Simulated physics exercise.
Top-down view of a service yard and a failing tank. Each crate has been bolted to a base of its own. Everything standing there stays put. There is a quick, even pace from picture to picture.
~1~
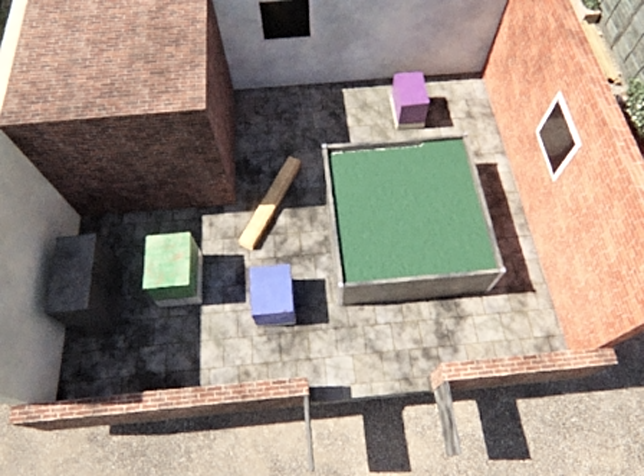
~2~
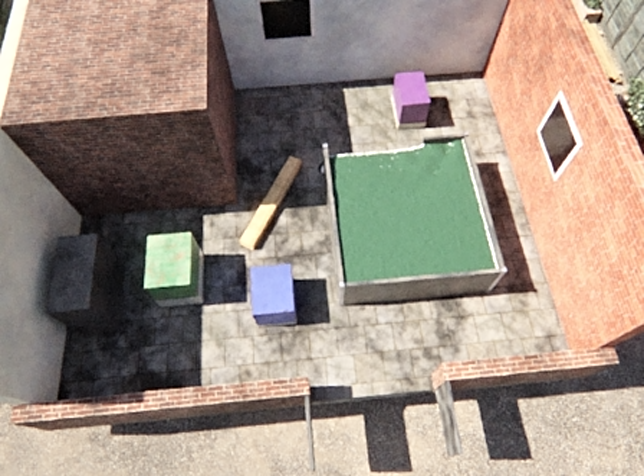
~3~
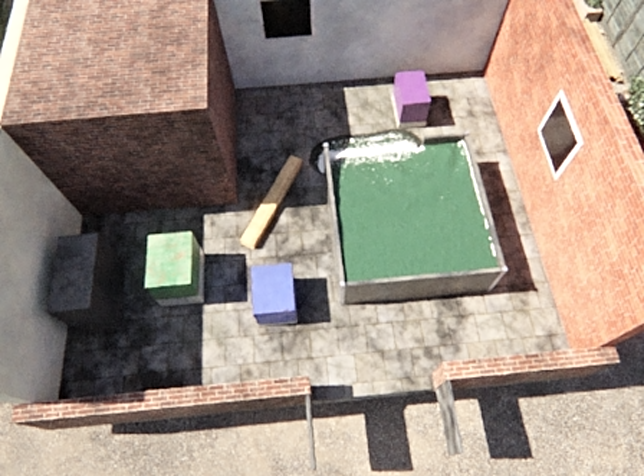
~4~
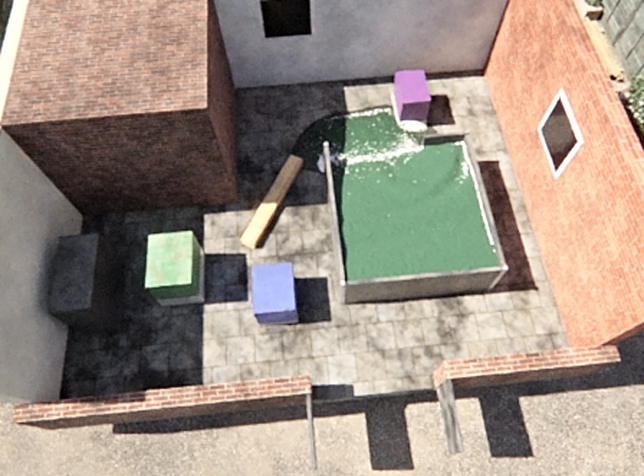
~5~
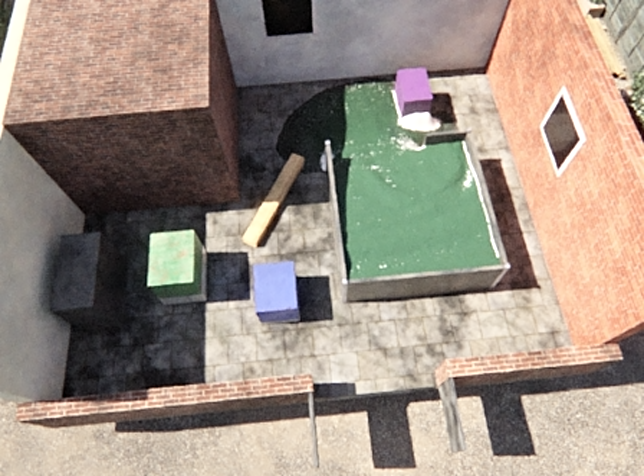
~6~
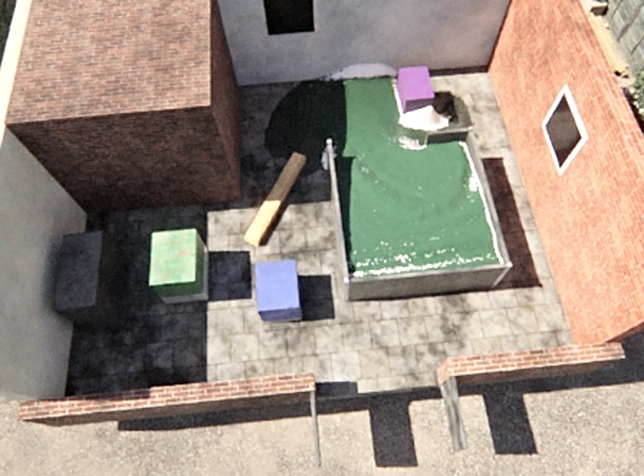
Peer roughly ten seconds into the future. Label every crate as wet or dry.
Purple crate: Wet; green crate: Dry; blue crate: Wet.
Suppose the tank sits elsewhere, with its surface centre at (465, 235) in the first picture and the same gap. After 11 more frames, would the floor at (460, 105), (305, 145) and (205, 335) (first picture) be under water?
As listed: Under water, awash, free of water.
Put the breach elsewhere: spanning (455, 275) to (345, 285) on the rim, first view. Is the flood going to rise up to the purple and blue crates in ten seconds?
Purple crate is spared; blue crate is spared.
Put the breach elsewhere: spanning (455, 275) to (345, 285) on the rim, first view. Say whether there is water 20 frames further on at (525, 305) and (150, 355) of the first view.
Note, points in order: Soaked; soaked.
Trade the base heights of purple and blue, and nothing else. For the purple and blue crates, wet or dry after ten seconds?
Result - purple: Hit; blue: Hit.
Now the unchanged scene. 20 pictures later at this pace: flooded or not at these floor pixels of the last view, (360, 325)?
Answer: No flooding.
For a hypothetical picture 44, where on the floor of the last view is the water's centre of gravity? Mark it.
I would point to (362, 197).
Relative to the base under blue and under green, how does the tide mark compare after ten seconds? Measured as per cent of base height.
220 and 70 per cent, in that order.
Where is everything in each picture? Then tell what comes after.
The first frame shows still water in the tank at (407, 207).
In the second frame, the front is at (321, 171), out from the gap on the tank's far side.
In the third frame, water pours out on the tank's far side and has run to (314, 158).
In the fourth frame, the front is at (390, 109), out from the gap on the tank's far side.
In the fifth frame, water pours out on the tank's far side and has run to (378, 81).
In the sixth frame, the front is at (310, 81), out from the gap on the tank's far side.
A moment on, water covers 30 % of the floor; the purple crate water round its plinth, the green crate not reached, the blue crate not reached.
Next, water covers 35 % of the floor; the purple crate water round its plinth, the green crate not reached, the blue crate not reached.
Then, water covers 60 % of the floor; the purple crate water round its plinth, the green crate water round its plinth, the blue crate water round its plinth.
Later, water covers 95 % of the floor; the purple crate water round its plinth, the green crate water round its plinth, the blue crate water round its plinth.
In the end, water covers 100 % of the floor; the purple crate was topped, the green crate stayed above the water, the blue crate was topped.
